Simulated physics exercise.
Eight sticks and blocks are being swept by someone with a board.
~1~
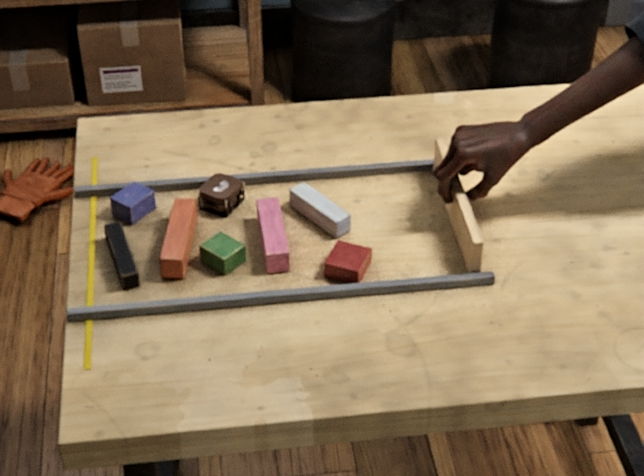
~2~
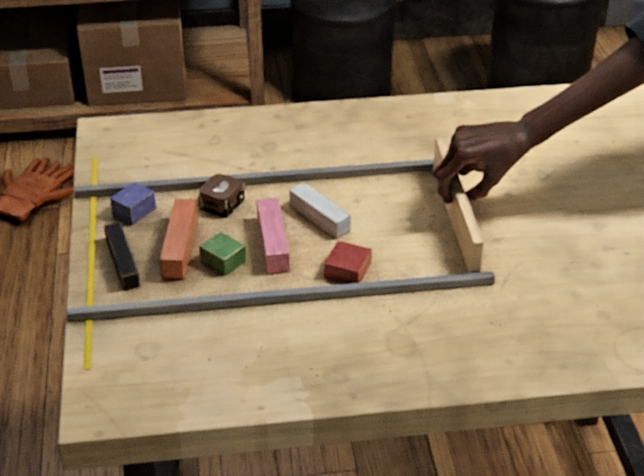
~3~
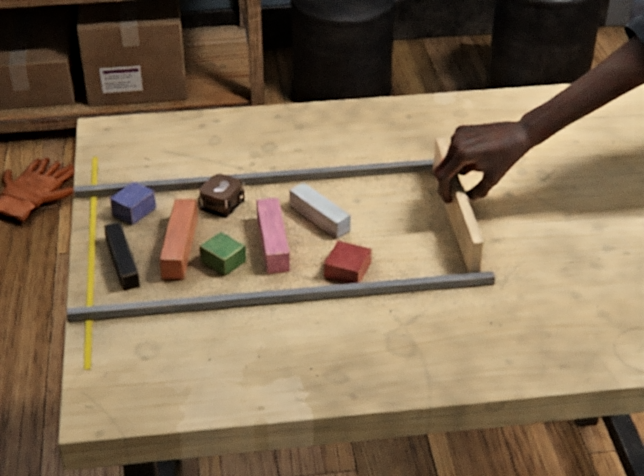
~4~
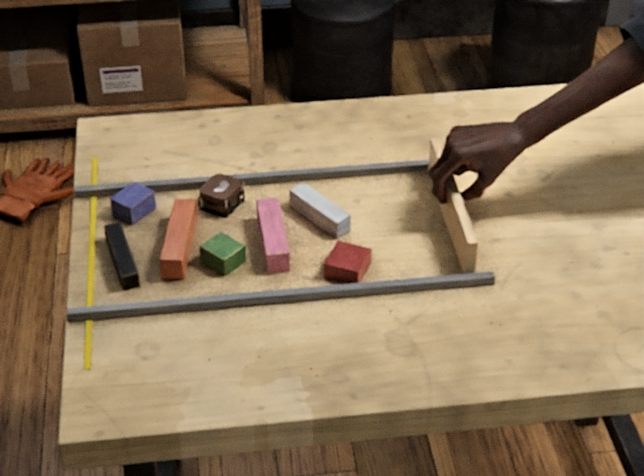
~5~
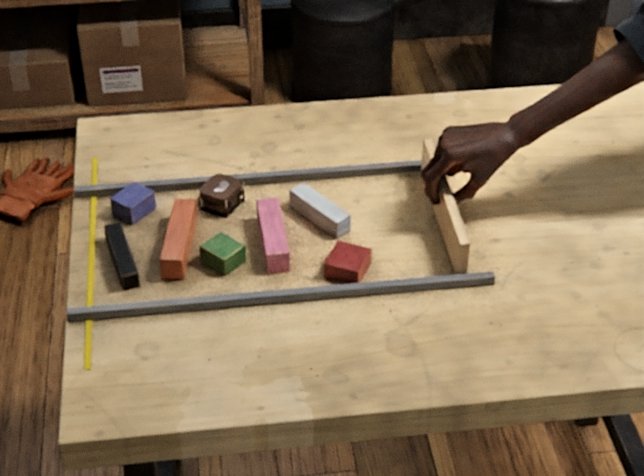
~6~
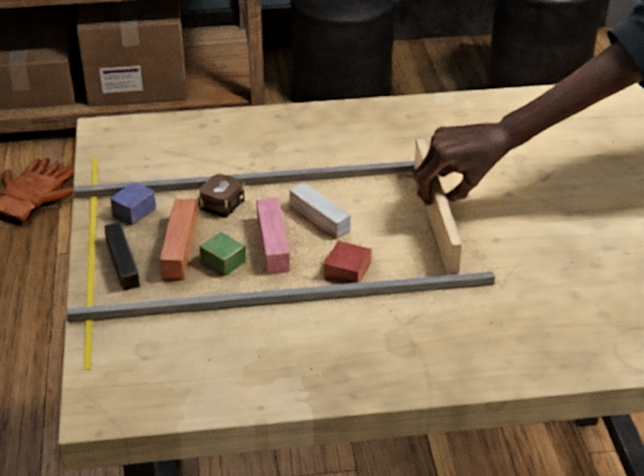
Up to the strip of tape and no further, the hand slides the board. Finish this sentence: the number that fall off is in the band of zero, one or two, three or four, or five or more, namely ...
Namely five or more.
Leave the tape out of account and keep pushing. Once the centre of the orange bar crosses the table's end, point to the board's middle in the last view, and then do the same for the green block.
The orange bar puts it at (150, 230), the green block at (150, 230).
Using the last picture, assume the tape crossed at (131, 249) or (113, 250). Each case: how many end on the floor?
Counts: 4, 4.
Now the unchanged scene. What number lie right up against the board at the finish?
The count comes out at 2.
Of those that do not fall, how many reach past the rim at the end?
Overhang count: 1.
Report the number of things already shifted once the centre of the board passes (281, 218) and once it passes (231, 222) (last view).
At the first point the count is 5, at the second it's 7.
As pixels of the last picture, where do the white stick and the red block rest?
Going in order: First (82, 229), then (70, 293).
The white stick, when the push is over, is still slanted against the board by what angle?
I'd say it's about 0° out of line.
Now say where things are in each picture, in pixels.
In the first picture, black stick (122, 255); blue block (133, 203); orange bar (179, 237); board (457, 204); tape (92, 252).
In the second picture, blue block (133, 203); green block (223, 253).
In the third picture, orange bar (179, 238); white stick (320, 210).
In the fourth picture, black stick (122, 255); board (452, 205).
In the fifth picture, blue block (133, 203); red block (348, 263).
In the sixth picture, black stick (122, 255); blue block (133, 203); orange bar (179, 238); board (436, 206); tape (92, 252).
Soon after, none off yet; black stick at rest near (122, 255); blue block at rest near (133, 203); orange bar at rest near (179, 238).
In the end, the number that fall off is five or more; gone, pink bar, brown case, green block, orange bar, blue block and black stick.
